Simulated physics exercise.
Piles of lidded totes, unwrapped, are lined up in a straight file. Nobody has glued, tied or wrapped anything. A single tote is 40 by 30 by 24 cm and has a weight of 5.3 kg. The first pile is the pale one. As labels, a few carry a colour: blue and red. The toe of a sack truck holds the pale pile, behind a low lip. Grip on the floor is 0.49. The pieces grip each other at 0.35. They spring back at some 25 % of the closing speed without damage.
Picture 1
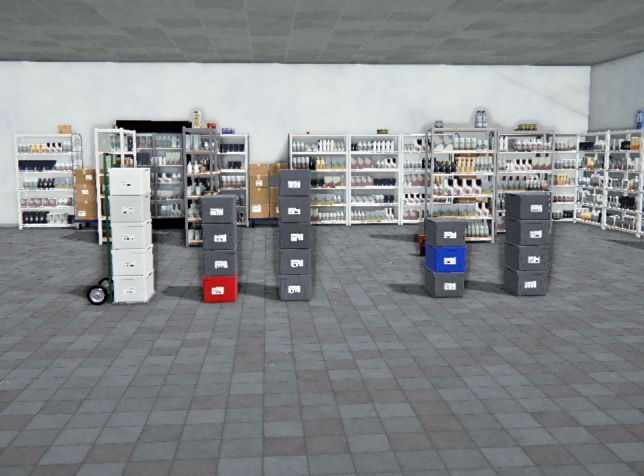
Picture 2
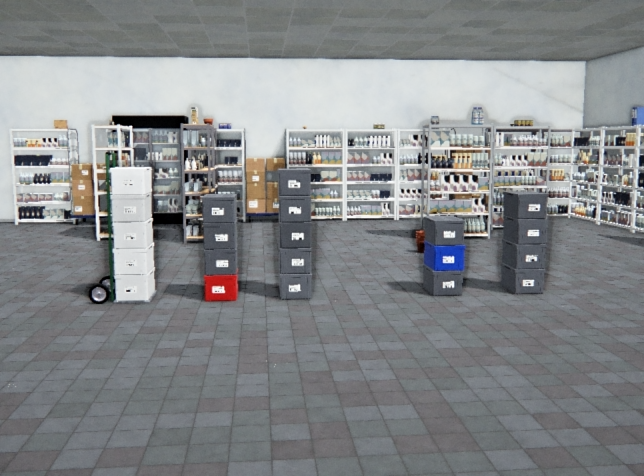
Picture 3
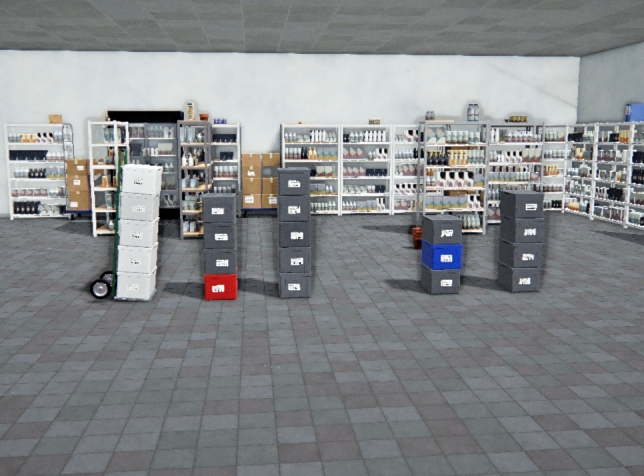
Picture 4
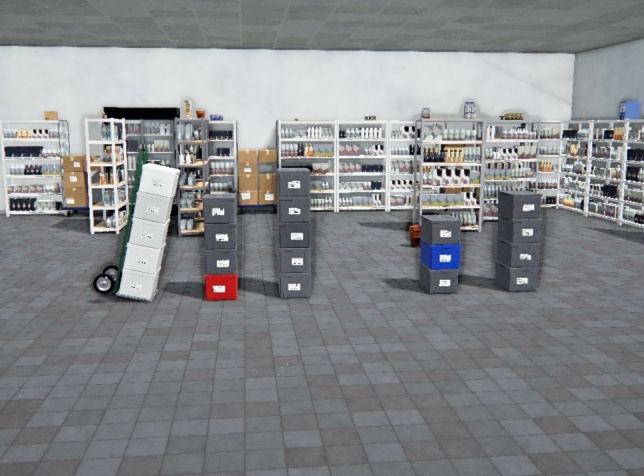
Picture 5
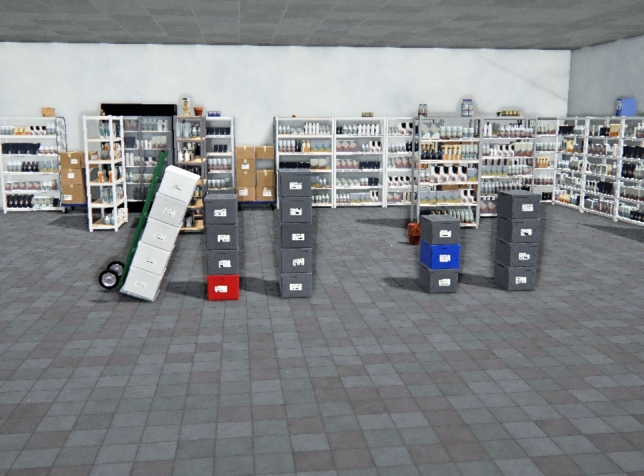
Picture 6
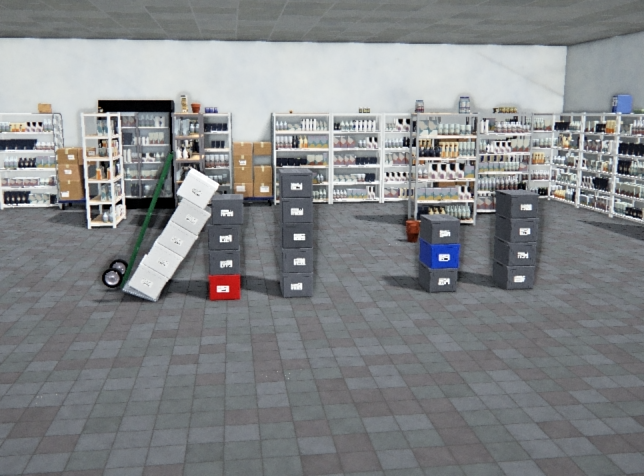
White stacked boxes on a hand truck tilting steadily rightward toward a row of grey stacks with one red and one blue box.
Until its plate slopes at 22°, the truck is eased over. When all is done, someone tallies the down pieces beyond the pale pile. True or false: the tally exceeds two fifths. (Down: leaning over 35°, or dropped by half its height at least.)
True.
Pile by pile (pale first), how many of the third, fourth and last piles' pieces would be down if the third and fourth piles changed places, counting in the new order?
Third 2, fourth 0, last 0.
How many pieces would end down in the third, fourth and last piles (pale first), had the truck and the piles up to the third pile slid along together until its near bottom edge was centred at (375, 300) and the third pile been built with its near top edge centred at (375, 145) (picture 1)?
Pile by pile that makes third 6, fourth 2, last 2.
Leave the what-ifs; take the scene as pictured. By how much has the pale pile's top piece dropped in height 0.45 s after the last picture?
20 cm.
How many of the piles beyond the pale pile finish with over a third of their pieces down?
3 in all.
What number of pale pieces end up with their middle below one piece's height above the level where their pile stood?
I count 2 in total.
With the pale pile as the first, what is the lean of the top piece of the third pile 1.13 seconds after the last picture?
I'd put it close to 20° from upright.
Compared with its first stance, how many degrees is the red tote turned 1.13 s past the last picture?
Rotation: Approx. 40°.
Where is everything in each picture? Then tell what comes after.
In the first picture (each place is the centre of the face we see best; the camera moves round a little), truck frame (106, 184) 0° forward; blue tote (451, 260); red tote (219, 290); the others all in place.
Truck frame (108, 184) 0° forward; red tote (220, 289), in the second picture.
Truck frame (119, 181) 5° forward, top of the pale pile leaning 5°; red tote (220, 288); the others all in place, in the third picture.
Truck frame (137, 179) 13° forward, top of the pale pile leaning 13°; red tote (221, 288); the others all in place, in the fourth picture.
Truck frame (154, 180) 20° forward, top of the pale pile leaning 22°; red tote (223, 288); the others all in place, in the fifth picture.
Truck frame (161, 181) 22° forward, top of the pale pile leaning 32°; red tote (225, 288); blue tote (445, 257); one has shifted, in the sixth picture.
Then, 0.45 s later than the last frame, 5 of the pale pile down; none of the 16 other totes down, 4 disturbed; red tote tilted 14°.
Then, 1.13 s later than the last frame, 5 of the pale pile down; 3 of the 16 other totes down; red tote tilted 38°.
Then, 1.69 s later than the last frame, 5 of the pale pile down; 9 of the 16 other totes down; red tote tilted 40°; blue tote moved 18 cm.
When it is over, 5 of the pale pile down; 11 of the 16 other totes down; red tote tilted 40°; blue tote 25 cm lower. That is 69 per cent. In pixels of the last frame, middles, red tote near (237, 276), blue tote near (486, 274).
